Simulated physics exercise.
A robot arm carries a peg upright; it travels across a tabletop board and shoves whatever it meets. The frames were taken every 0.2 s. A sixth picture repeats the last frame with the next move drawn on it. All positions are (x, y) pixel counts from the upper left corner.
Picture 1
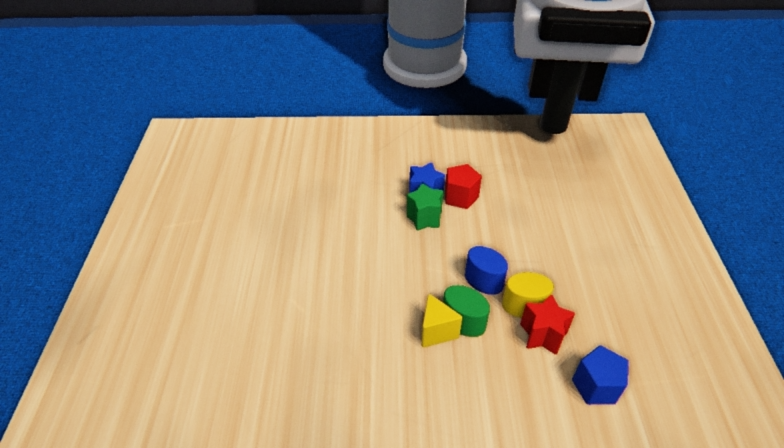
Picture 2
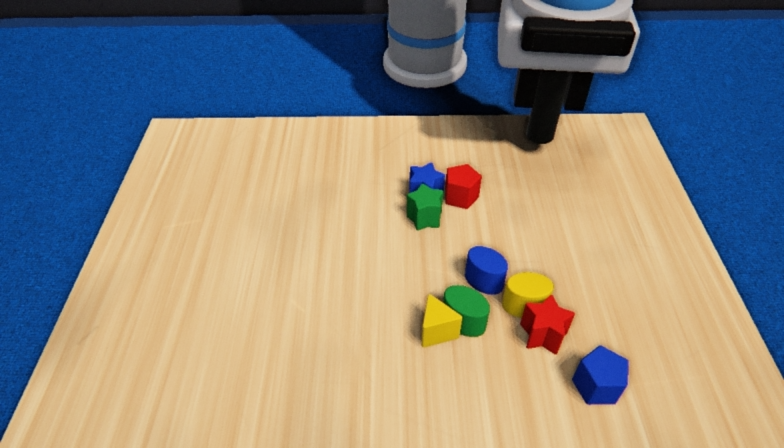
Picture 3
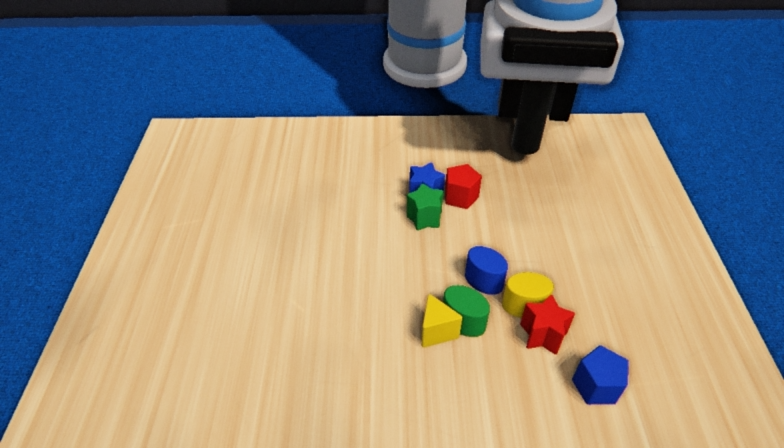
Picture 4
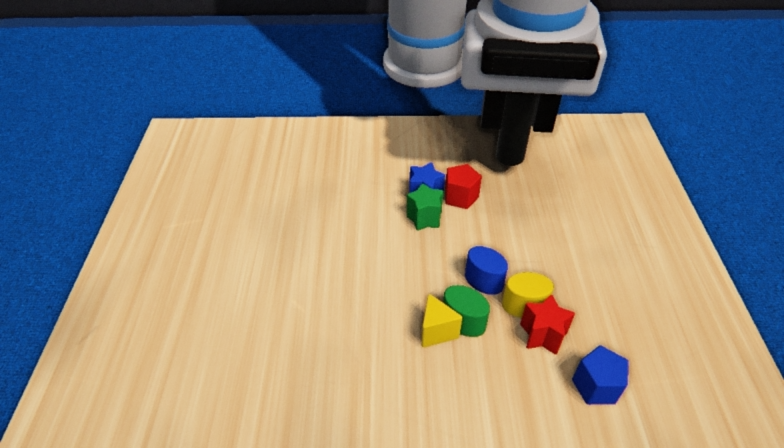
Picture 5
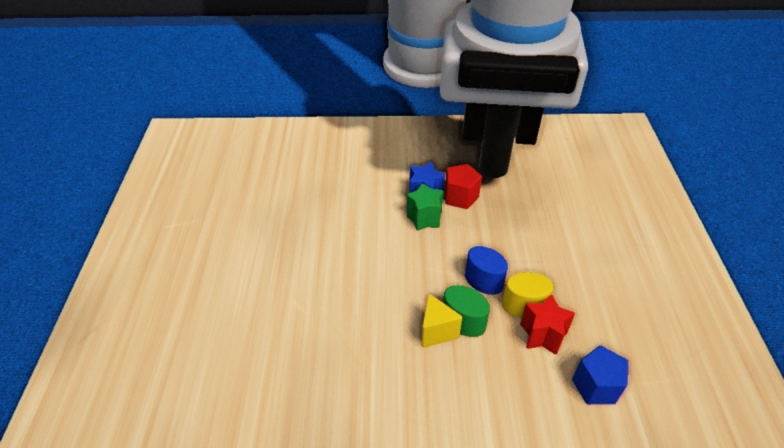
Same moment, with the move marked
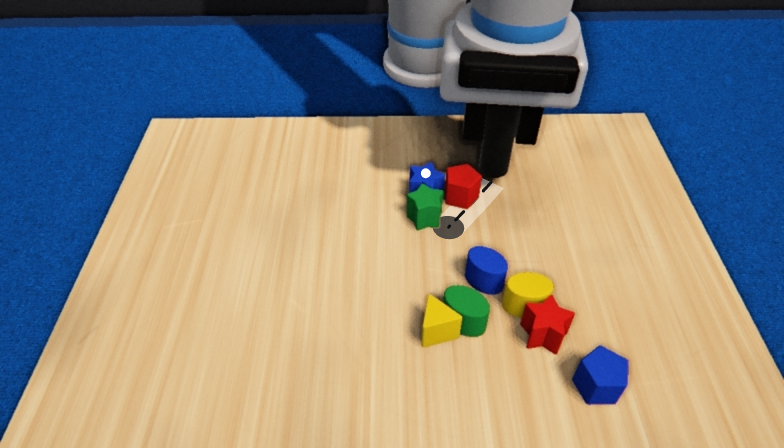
Robot arm with a black peg moving left and toward the viewer beside a red pentagon, while colourful blocks stay still.
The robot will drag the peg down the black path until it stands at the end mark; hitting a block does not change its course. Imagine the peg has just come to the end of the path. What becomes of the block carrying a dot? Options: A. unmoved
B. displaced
B
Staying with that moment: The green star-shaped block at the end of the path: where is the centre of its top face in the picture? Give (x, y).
My prediction: (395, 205).
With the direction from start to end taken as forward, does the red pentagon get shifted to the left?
No.
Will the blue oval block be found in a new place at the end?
Answer: No.
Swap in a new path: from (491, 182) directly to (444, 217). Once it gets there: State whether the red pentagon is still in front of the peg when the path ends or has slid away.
It stays ahead.
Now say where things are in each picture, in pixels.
Peg's lower end at (554, 126); blue star-shaped block at (426, 173); green star-shaped block at (426, 196); red pentagon at (463, 175); blue oval block at (488, 259), in the first picture.
Peg at (540, 136); blocks still, in the second picture.
Peg at (526, 146); blocks still, in the third picture.
Peg at (510, 157); blocks still, in the fourth picture.
Peg at (493, 169); blue star-shaped block at (426, 173); green star-shaped block at (426, 196); red pentagon at (463, 175); blue oval block at (488, 259), in the fifth picture.
Drawn move, from (491, 182) directly to (448, 227); the dot is on the blue star-shaped block.
The first path, step by step. Halfway along, peg at (473, 191); blue star-shaped block at (415, 172); green star-shaped block at (415, 200); red pentagon at (442, 184), turned 40° clockwise.
At the end, peg at (450, 214); blue star-shaped block at (408, 173), turned 30° clockwise; green star-shaped block at (395, 205), turned 35° anticlockwise; red pentagon at (423, 193), turned 70° clockwise; blue oval block still.
